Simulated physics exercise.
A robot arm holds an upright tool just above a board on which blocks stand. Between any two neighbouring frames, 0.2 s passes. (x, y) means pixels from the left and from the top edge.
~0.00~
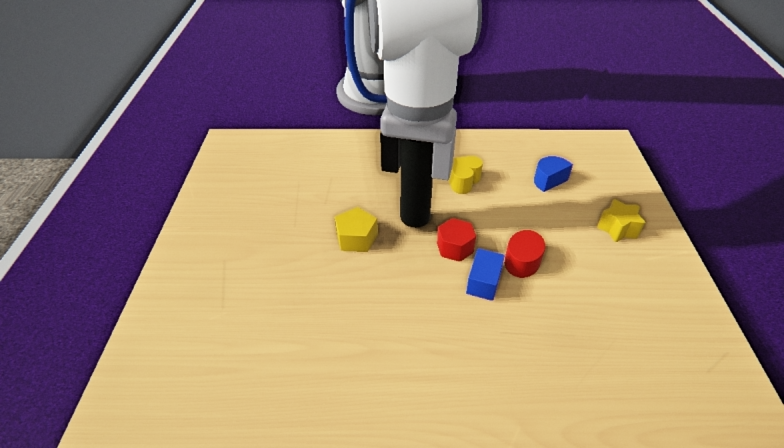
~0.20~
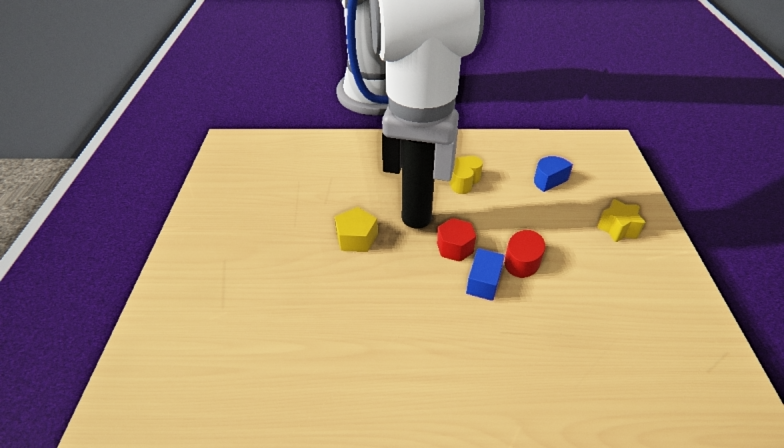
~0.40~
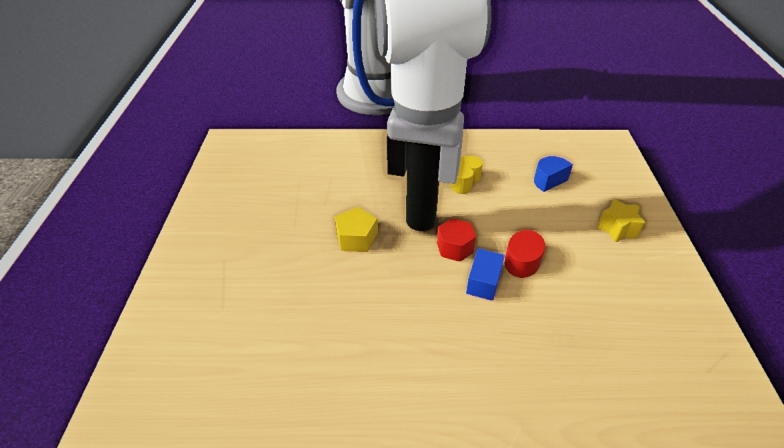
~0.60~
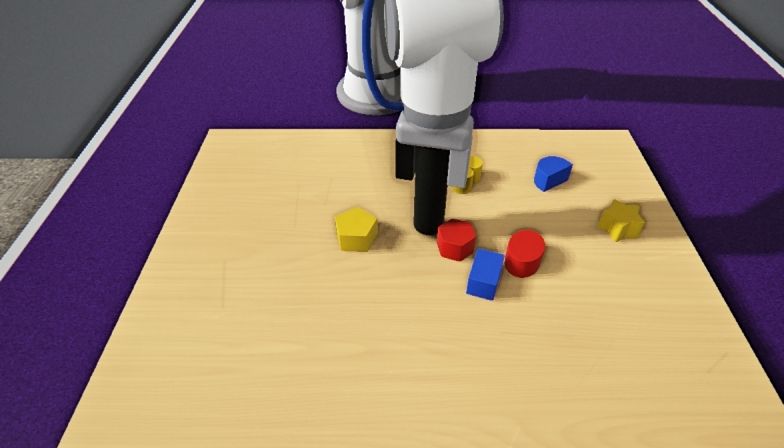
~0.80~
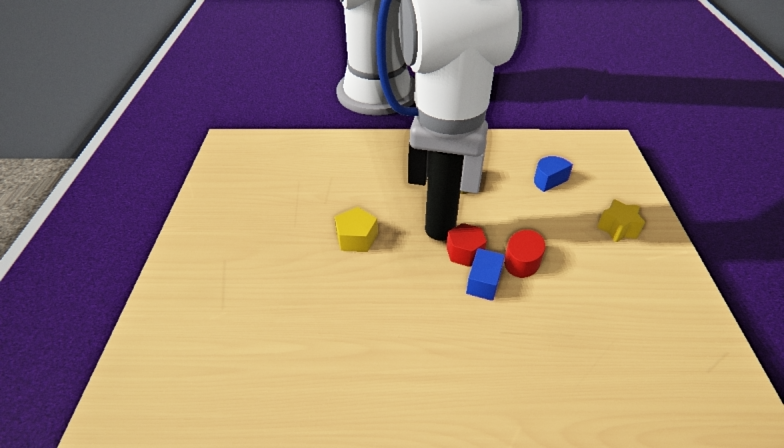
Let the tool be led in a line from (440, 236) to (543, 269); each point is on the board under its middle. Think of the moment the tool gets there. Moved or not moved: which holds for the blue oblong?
It is moved off its spot.
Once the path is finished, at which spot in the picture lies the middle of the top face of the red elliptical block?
It sits at (588, 258).
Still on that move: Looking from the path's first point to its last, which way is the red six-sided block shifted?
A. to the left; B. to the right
I'll go with B - to the right.
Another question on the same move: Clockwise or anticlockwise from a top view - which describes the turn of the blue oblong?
Looking down, my answer is that the blue oblong rotates clockwise.
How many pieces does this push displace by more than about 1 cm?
My best guess is that three blocks or more move over 1 cm.
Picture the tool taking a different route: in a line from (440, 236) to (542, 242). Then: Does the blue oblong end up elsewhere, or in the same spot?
Moved off its spot.
On the path given first. One third of the way, tool (474, 241); red six-sided block (503, 250); blue oblong (501, 278), turned 60° clockwise; red elliptical block (538, 248), turned 30° anticlockwise.
Two thirds of the way, tool (509, 252); red six-sided block (529, 267), turned 20° clockwise; blue oblong (505, 285), turned 100° clockwise; red elliptical block (557, 251), turned 65° anticlockwise.
At the end, tool (545, 263); yellow pentagonal block still; red six-sided block (547, 280), turned 55° clockwise; blue oblong (505, 286), turned 105° clockwise; red elliptical block (588, 258), turned 65° anticlockwise.
